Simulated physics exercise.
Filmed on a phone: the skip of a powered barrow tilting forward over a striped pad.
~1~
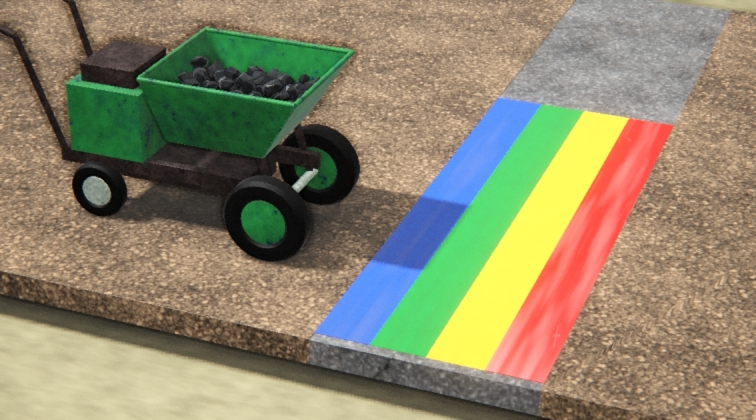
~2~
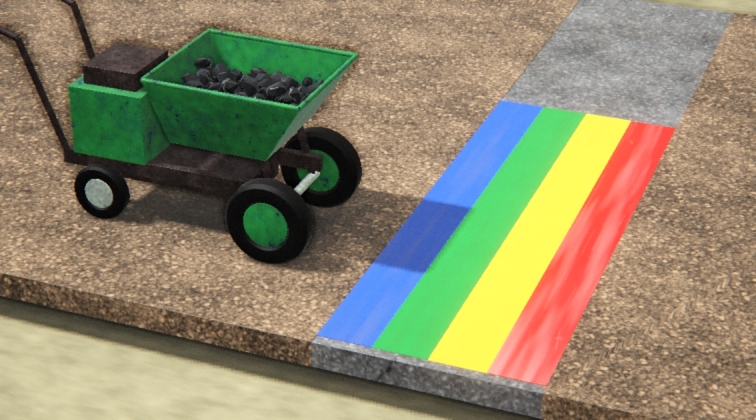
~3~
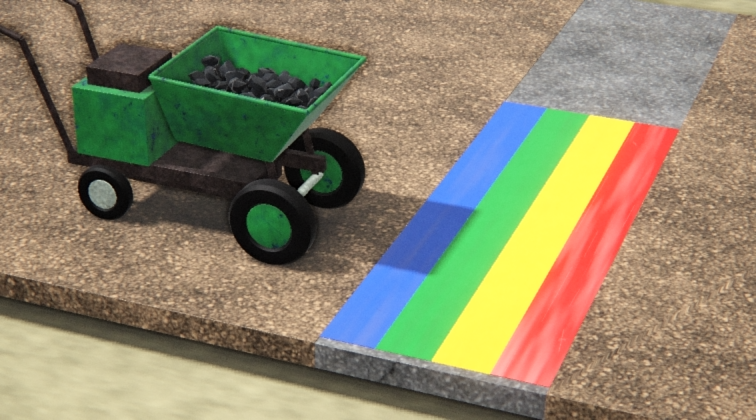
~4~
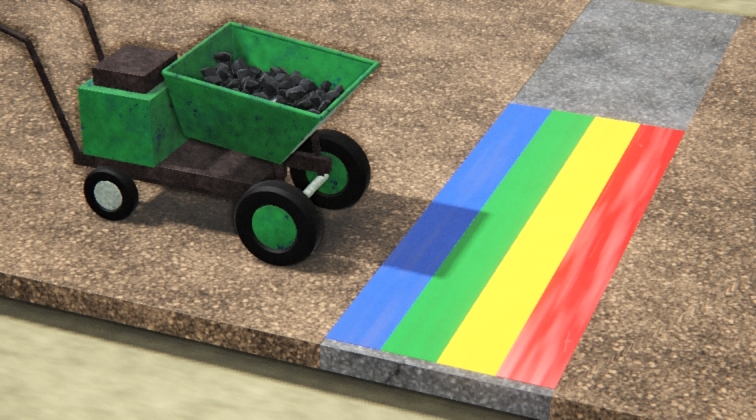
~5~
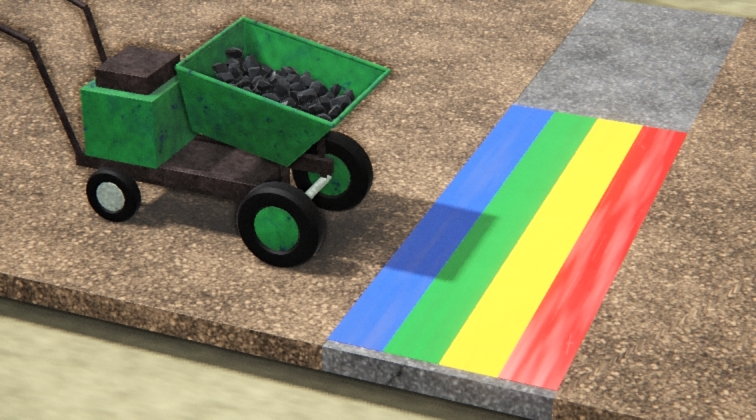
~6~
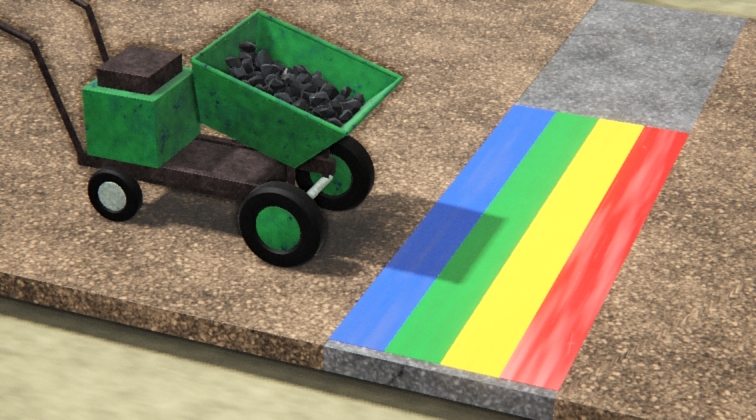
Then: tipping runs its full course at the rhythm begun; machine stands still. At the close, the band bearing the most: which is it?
It is the green band.
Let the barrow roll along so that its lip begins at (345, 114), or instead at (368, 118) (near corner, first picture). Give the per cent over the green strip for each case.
First spot: About 30 percent; second spot: About 10 percent.
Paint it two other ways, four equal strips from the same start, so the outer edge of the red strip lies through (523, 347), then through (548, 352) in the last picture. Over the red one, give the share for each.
I'd put it at some 10 % for the first and some 10 % for the second.
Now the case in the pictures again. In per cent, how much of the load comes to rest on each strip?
The blue strip carries 20 per cent, the green strip 40 per cent, the yellow strip 15 per cent and the red strip 5 per cent.
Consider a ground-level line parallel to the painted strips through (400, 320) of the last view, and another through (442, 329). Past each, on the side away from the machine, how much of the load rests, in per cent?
The first comes to 70 %, the second to 30 %.
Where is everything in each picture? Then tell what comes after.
Lip of the skip at (295, 106), level; top of the load at (229, 90), lumps of coal; blue strip at (367, 305); green strip at (421, 316); yellow strip at (477, 328); red strip at (534, 340), in the first frame.
Lip of the skip at (299, 109), level; top of the load at (233, 92), in the second frame.
Lip of the skip at (307, 113), tipped barely; top of the load at (240, 92), in the third frame.
Lip of the skip at (321, 118), tipped a little; top of the load at (246, 83), in the fourth frame.
Lip of the skip at (333, 126), tipped a little; top of the load at (243, 85), in the fifth frame.
Lip of the skip at (346, 134), tipped clearly; top of the load at (255, 81); blue strip at (381, 312); green strip at (435, 323); yellow strip at (491, 335); red strip at (548, 348), in the sixth frame.
Soon, skip tipped steeply; all in the skip.
A while on, skip tipped right over; nearly all in the skip; a stray few over the blue strip; a stray few over the green strip.
Towards the end, skip tipped right over; about half in the skip; a small part over the blue strip; about a quarter over the green strip; a small part over the yellow strip; a stray few over the red strip.
Finally, skip tipped right over; about a quarter in the skip; about a quarter over the blue strip; about a third over the green strip; a small part over the yellow strip; a small part over the red strip.
